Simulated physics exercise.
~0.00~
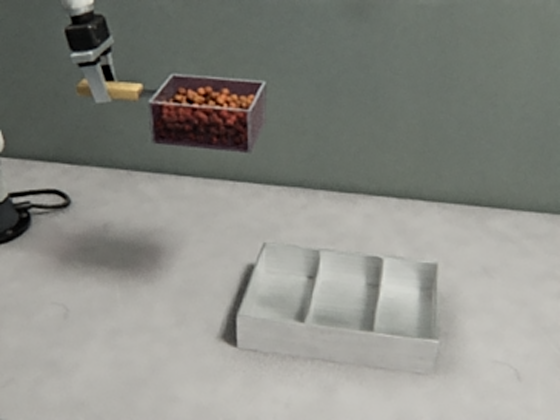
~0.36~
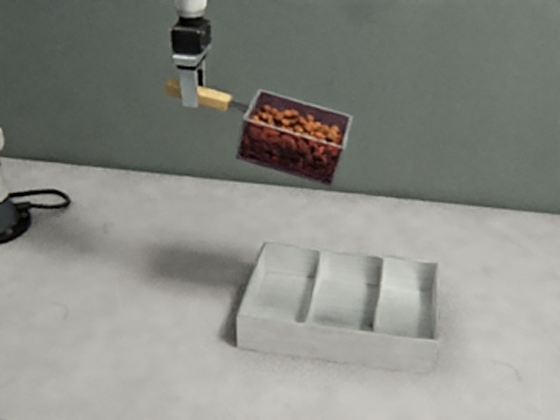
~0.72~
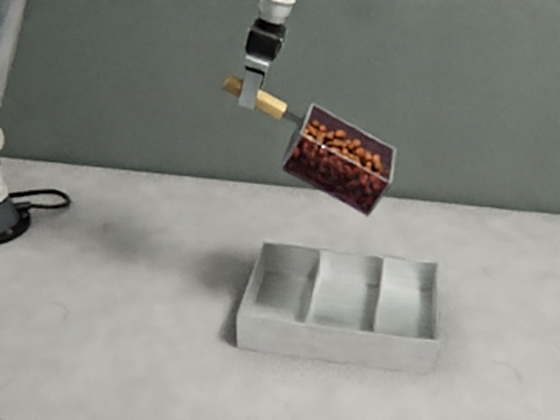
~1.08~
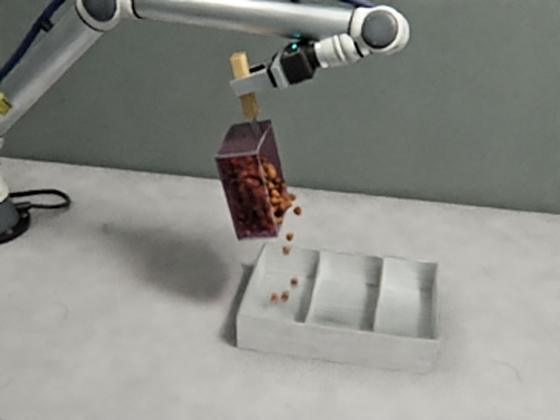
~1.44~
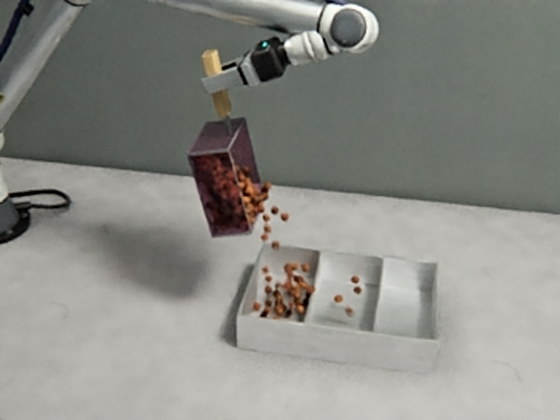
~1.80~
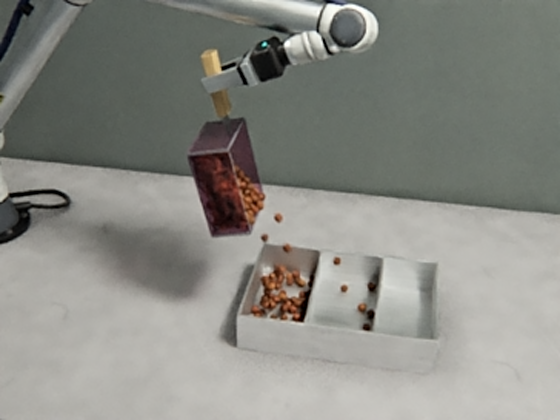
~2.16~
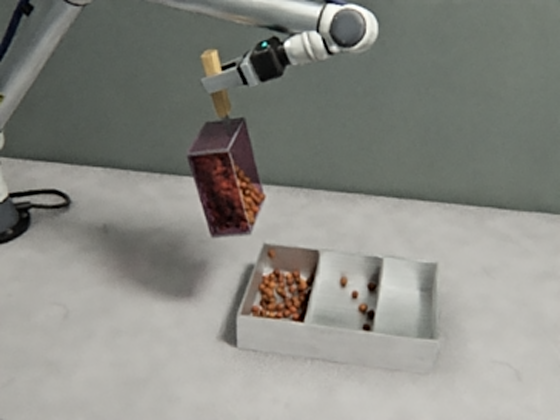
A robot arm carried a clear box of hazelnuts rightward, tipped it steeply and moved back left as nuts spilled into a pale divided tray, leaving many in the left section, a few in the middle, and plenty still in the tilted box.
